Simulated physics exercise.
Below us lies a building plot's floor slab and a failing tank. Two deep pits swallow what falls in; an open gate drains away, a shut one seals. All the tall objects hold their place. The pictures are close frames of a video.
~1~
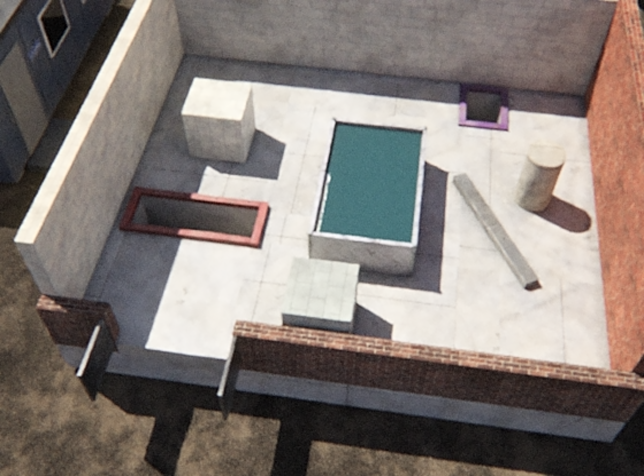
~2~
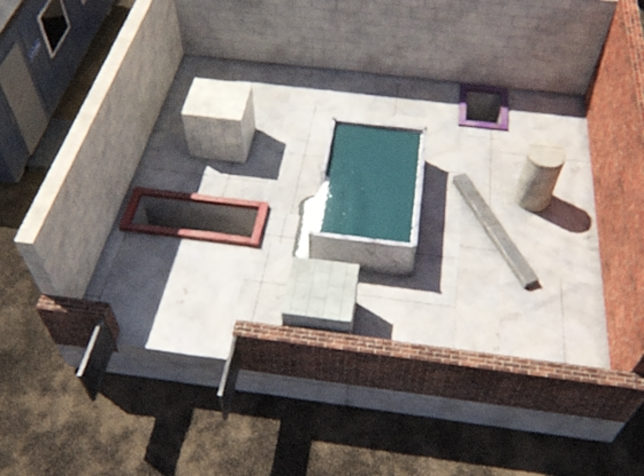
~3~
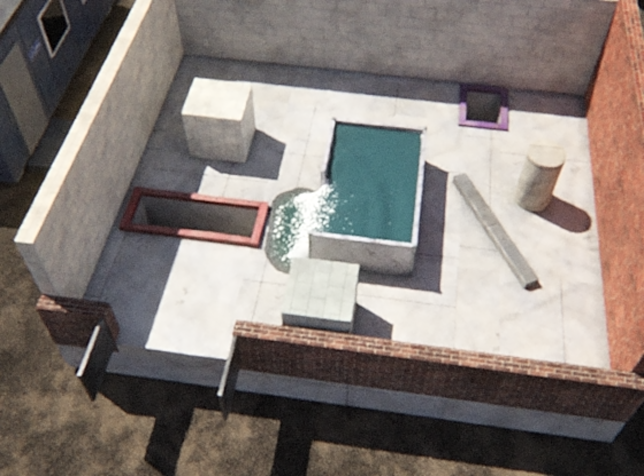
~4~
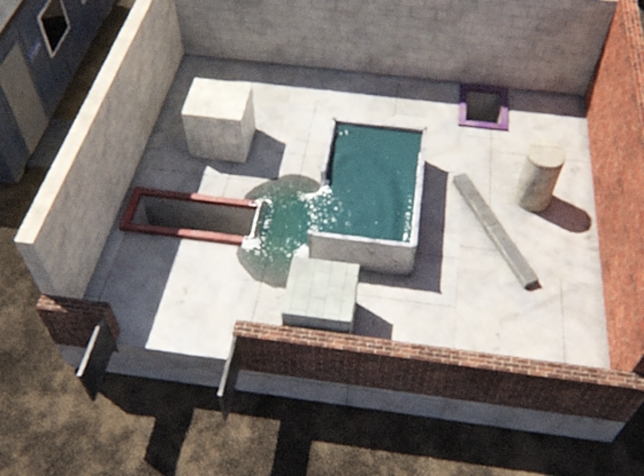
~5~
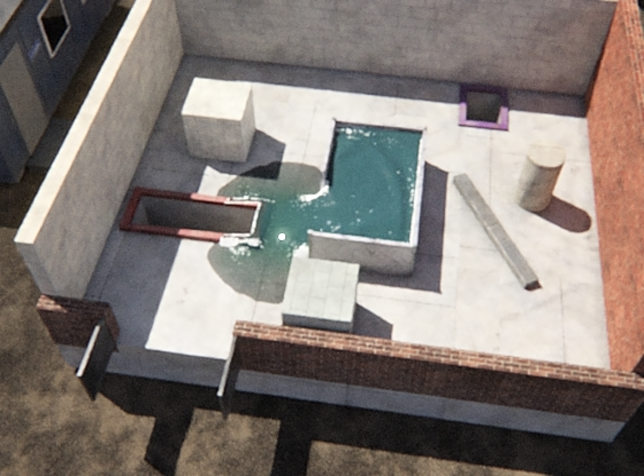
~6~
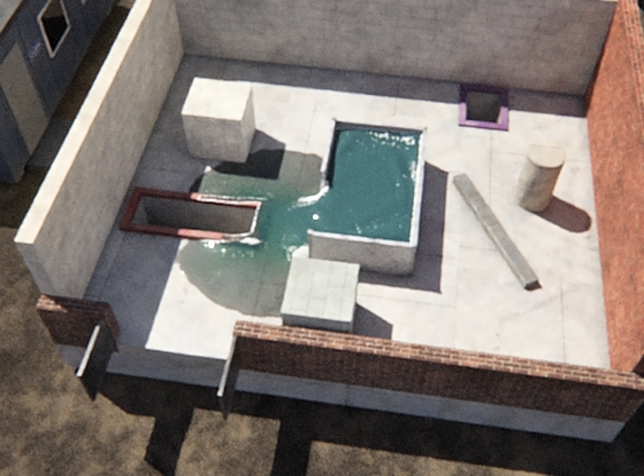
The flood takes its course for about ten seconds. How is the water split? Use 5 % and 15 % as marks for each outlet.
One by one: The gate takes more than 15 %; the purple pit takes less than 5 %; the red pit takes more than 15 %.
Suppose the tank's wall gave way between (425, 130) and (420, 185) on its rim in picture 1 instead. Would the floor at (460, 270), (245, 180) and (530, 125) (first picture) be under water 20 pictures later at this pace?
One after the other: Under water, no water, under water.
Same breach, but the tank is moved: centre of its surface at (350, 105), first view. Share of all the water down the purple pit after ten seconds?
Per cent: Purple 4.
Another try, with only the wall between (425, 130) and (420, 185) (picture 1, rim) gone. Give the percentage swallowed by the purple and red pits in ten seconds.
In per cent: Purple 20, red 0.
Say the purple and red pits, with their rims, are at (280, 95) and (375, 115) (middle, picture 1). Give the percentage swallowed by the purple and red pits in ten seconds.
Roughly, in per cent: Purple 4, red 0.
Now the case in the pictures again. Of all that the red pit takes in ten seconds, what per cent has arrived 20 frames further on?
Some 90 per cent.
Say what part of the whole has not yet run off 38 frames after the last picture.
Close to 58 %.
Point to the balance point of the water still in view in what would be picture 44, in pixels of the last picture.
Around (277, 199).
A moment on, water covers 20 % of the floor; the gate 0 %, the purple pit 0 %, the red pit 9 %.
Next, water covers 25 % of the floor; the gate 4 %, the purple pit 0 %, the red pit 15 %.
Then, water covers 40 % of the floor; the gate 10 %, the purple pit 0 %, the red pit 20 %.
Later, water covers 45 % of the floor; the gate 20 %, the purple pit 0 %, the red pit 23 %.
In the end, water covers 60 % of the floor; the gate 28 %, the purple pit 0 %, the red pit 23 %.
